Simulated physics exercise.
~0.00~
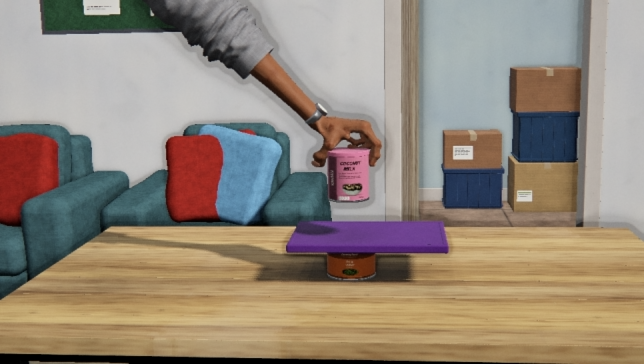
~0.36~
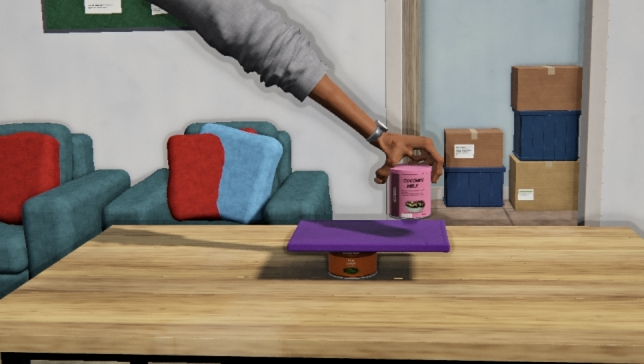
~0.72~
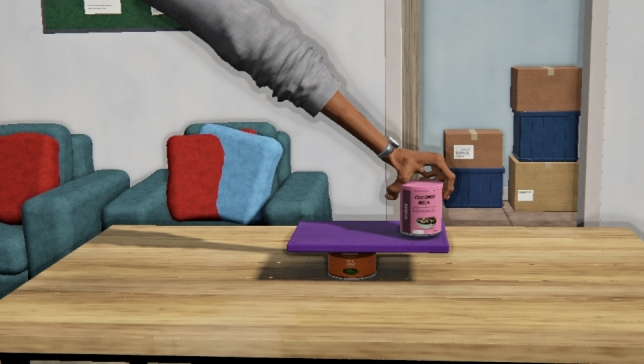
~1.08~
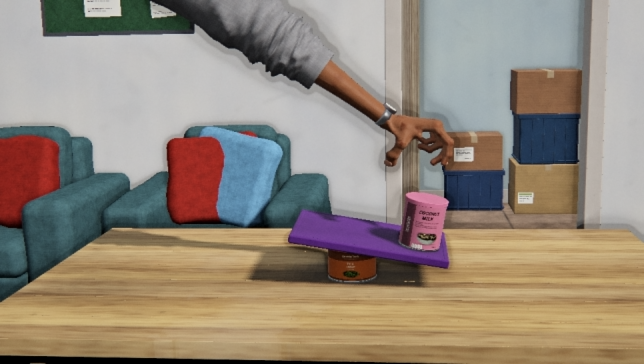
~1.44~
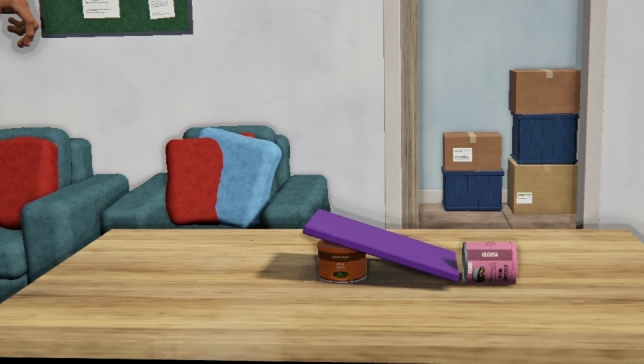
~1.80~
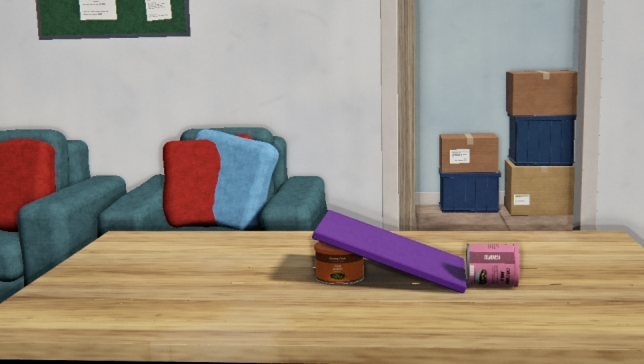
A hand set a pink tin on the right end of a purple board balanced on an orange tub and let go, and the board tipped, dropping the tin onto its side on the table, with the board left slanting against the tub.
